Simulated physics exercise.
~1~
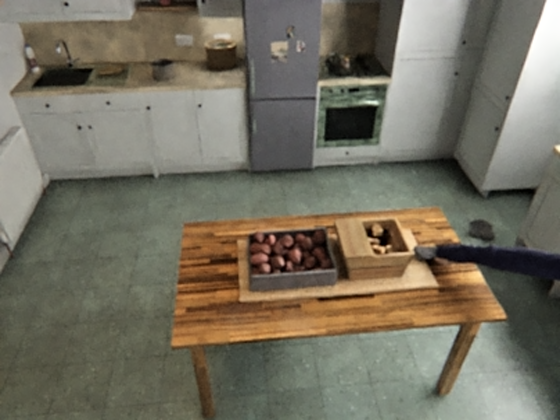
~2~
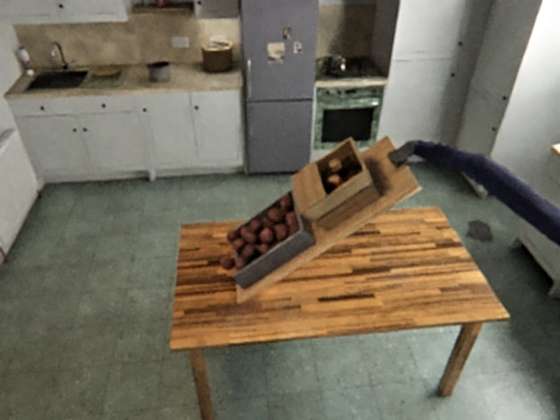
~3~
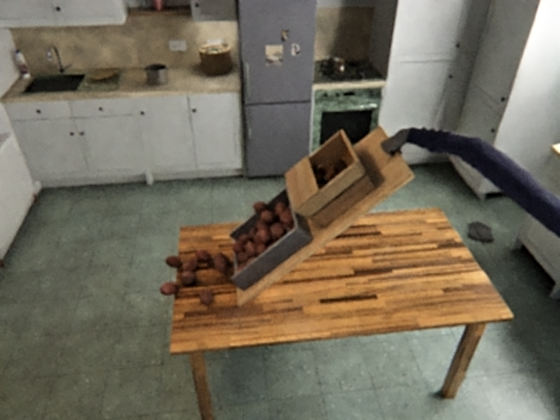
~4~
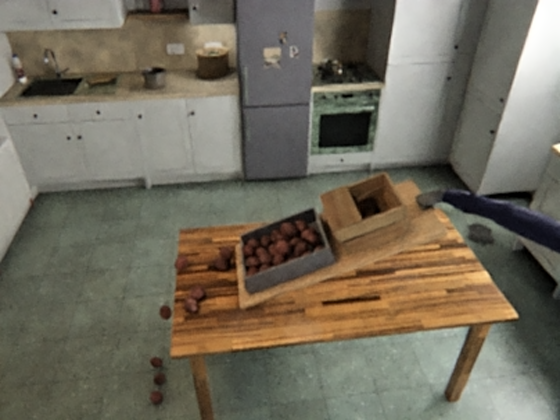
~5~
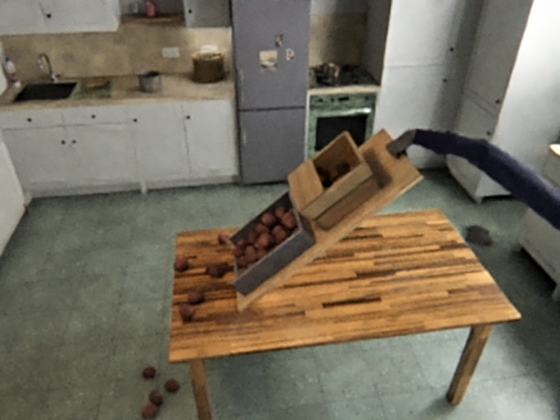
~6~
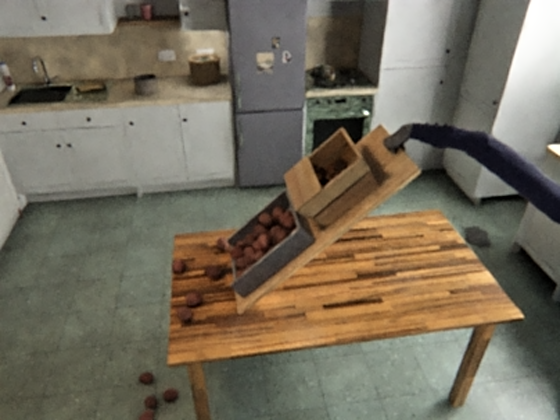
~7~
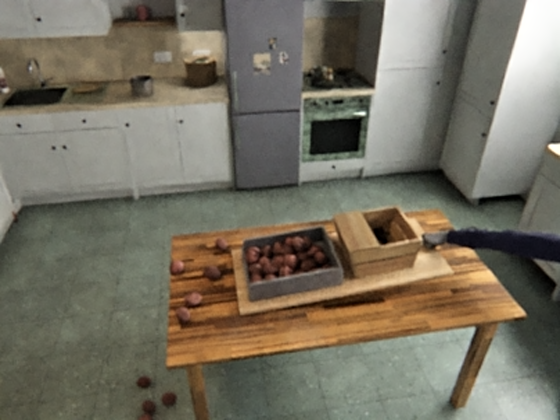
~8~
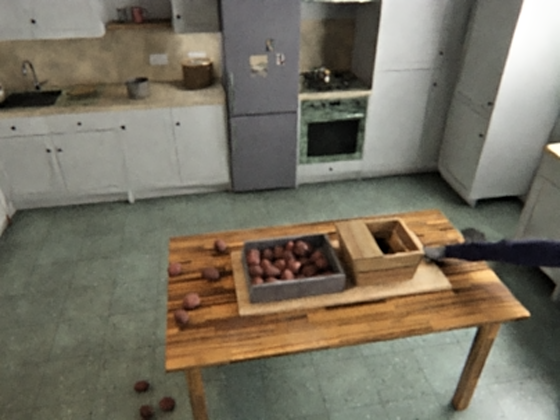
Shelf board with two boxes tilting left on a kitchen table, spilling several red potatoes, dipping, rising again, then settling flat.
